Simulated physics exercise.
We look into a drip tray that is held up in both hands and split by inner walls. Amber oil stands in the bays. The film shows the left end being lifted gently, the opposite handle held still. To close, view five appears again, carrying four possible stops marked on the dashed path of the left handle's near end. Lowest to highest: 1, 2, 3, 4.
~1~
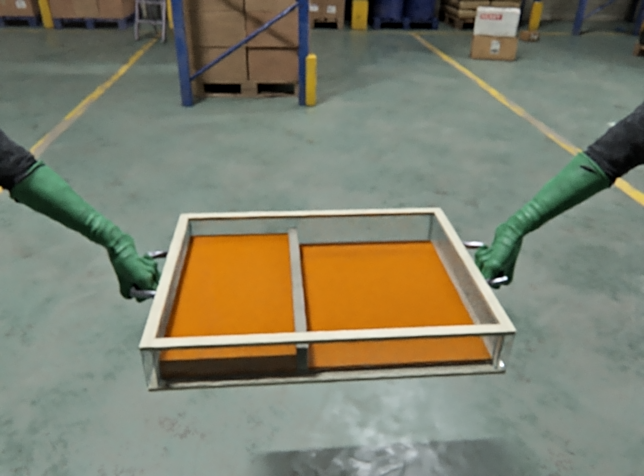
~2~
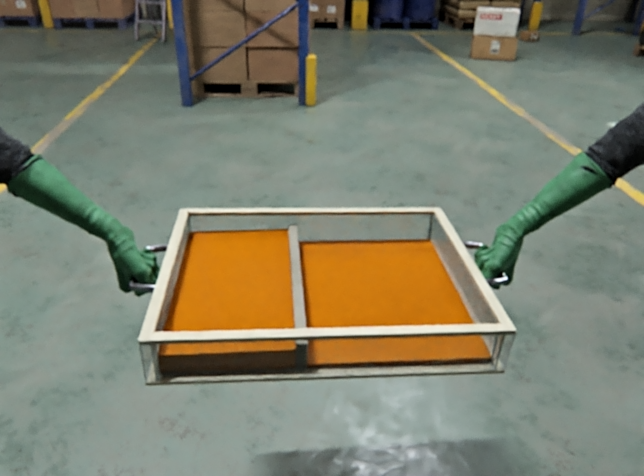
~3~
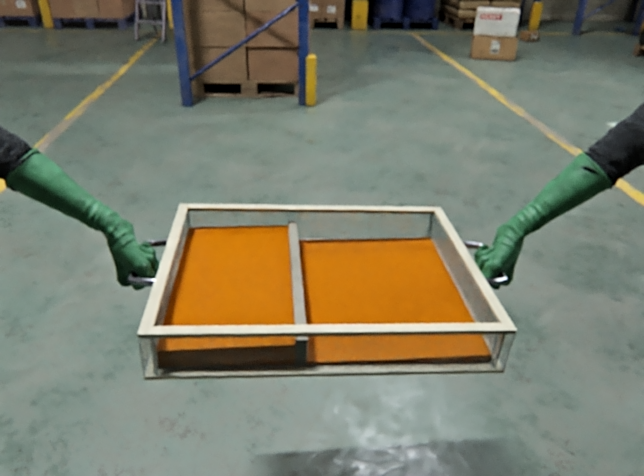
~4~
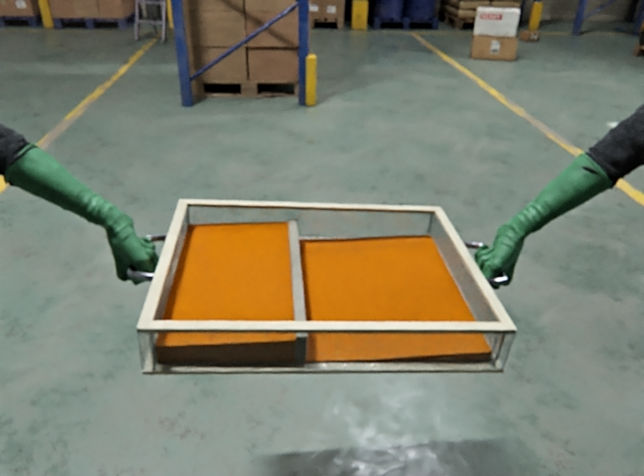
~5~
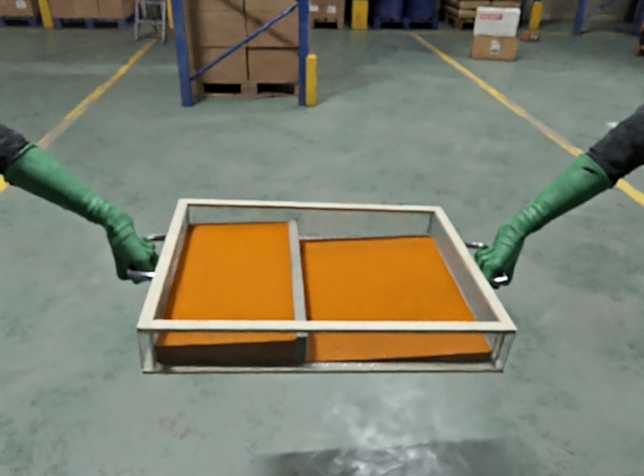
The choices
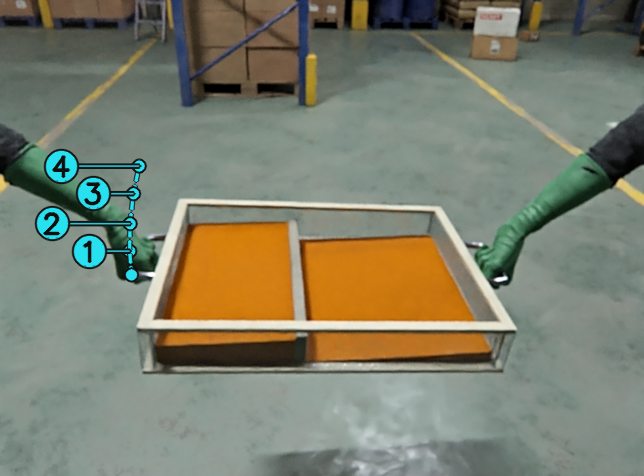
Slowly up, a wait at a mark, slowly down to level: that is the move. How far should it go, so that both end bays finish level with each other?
3 beats the others.
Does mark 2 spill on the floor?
No, all stays in.
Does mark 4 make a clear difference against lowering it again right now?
Yes, it helps clearly.
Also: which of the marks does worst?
That is mark 1.
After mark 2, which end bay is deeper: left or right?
The left one.
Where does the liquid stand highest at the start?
That is the left bay.
On the marked copy, 1 at (129, 251); 2 at (130, 223); 3 at (133, 193); 4 at (139, 166).
With 1, the left end bay stands much deeper than the other; nothing spills.
With 2, the left end bay stands much deeper than the other; nothing spills.
With 3, the two end bays stand about equally deep; nothing spills.
With 4, the right end bay stands a little deeper than the other; nothing spills.
